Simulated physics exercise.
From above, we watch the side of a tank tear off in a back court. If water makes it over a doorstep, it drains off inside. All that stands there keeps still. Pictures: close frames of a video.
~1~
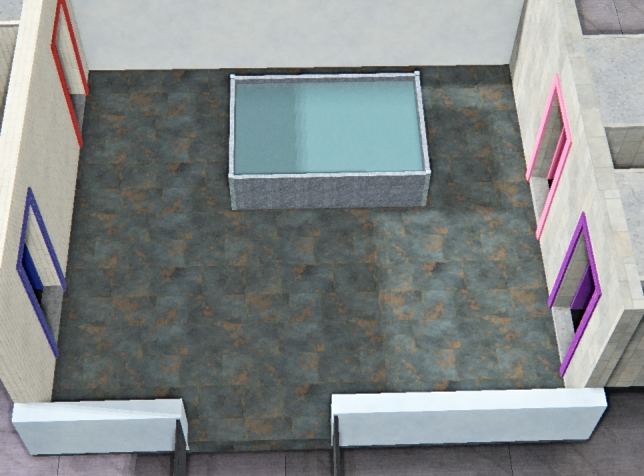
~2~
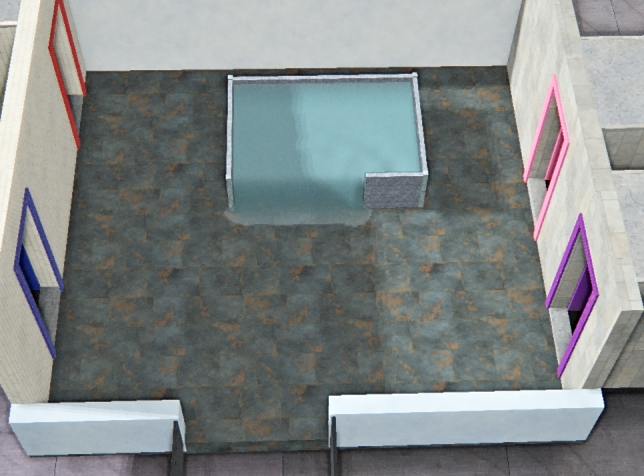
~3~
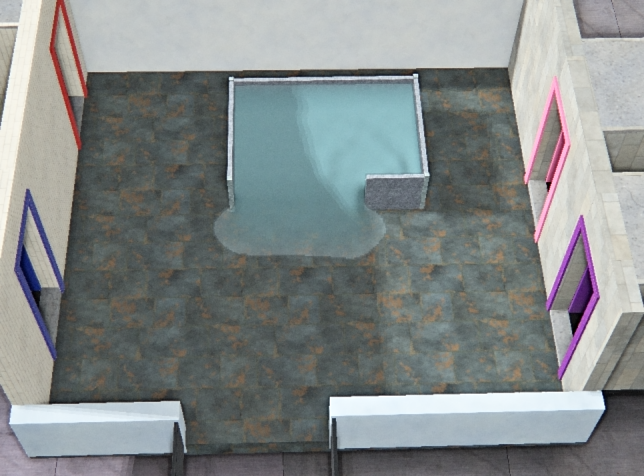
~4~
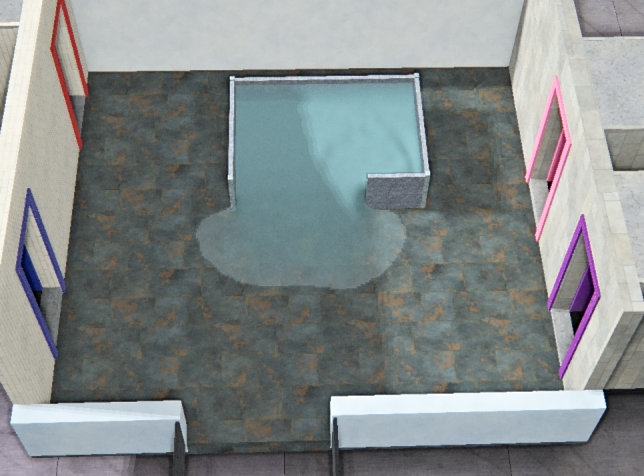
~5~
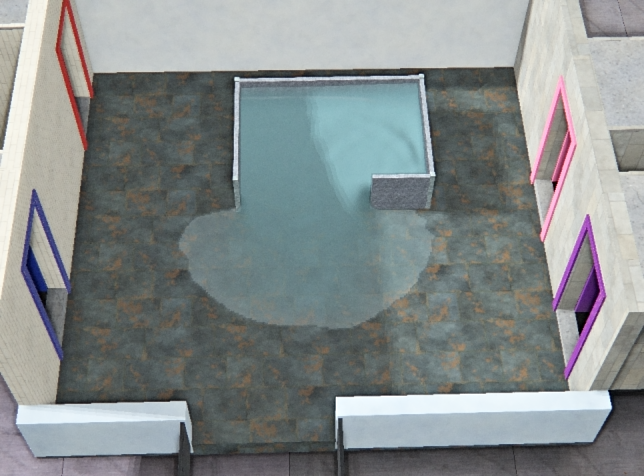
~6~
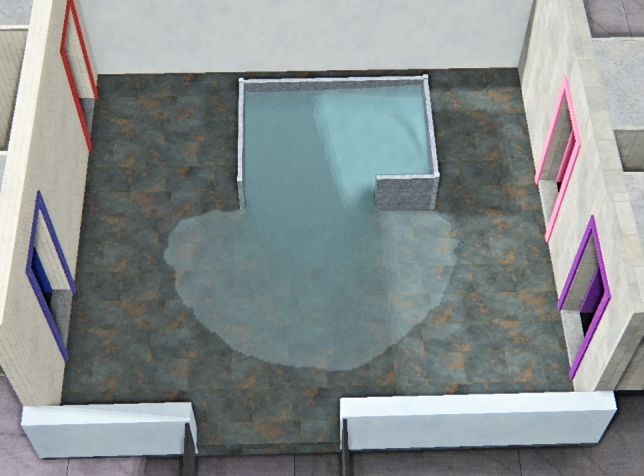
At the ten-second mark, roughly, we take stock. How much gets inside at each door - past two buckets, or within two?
The red door will pass two buckets at most; the blue door will pass two buckets at most; the purple door will pass more than two buckets; the pink door will pass two buckets at most.
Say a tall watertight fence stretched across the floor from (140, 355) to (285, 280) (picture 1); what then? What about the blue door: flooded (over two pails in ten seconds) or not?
The blue door exceeds the limit.
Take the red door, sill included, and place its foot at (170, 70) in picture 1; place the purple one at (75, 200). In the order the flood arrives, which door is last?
It's the red one, I'd say.
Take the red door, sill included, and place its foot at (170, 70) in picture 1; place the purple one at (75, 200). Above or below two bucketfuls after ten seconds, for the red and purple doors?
Then: Red door stays within the limit; purple door stays within the limit.
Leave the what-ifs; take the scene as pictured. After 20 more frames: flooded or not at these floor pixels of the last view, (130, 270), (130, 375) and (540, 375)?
Result, as listed: Wetted / wetted / wetted.
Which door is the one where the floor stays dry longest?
My answer: The red-painted one.
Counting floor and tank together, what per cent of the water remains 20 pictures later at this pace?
I'd say around 76 per cent.
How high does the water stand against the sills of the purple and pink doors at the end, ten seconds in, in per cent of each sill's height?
The first sits near 120 in a hundred and the second near 20 in a hundred.
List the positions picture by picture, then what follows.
The first frame shows the tank at (327, 127) is whole and still.
In the second frame, water pours out at (299, 197) and has run to (367, 216).
In the third frame, the front is at (377, 235), out from the gap at (300, 200).
In the fourth frame, water pours out at (300, 200) and has run to (207, 251).
In the fifth frame, water pours out at (305, 200) and has run to (354, 321).
In the sixth frame, the front is at (351, 363), out from the gap at (310, 201).
A moment on, water covers 40 % of the floor; the red door not reached, the blue door not reached, the purple door not reached, the pink door not reached.
Next, water covers 45 % of the floor; the red door not reached, the blue door wet at the sill, nothing in, the purple door wet at the sill, nothing in, the pink door not reached.
Then, water covers 50 % of the floor; the red door not reached, the blue door wet at the sill, nothing in, the purple door under two buckets in, the pink door not reached.
Later, water covers 90 % of the floor; the red door wet at the sill, nothing in, the blue door wet at the sill, nothing in, the purple door over two buckets in, the pink door wet at the sill, nothing in.
In the end, water covers 100 % of the floor; the red door wet at the sill, nothing in, the blue door wet at the sill, nothing in, the purple door far over two buckets in, the pink door wet at the sill, nothing in.
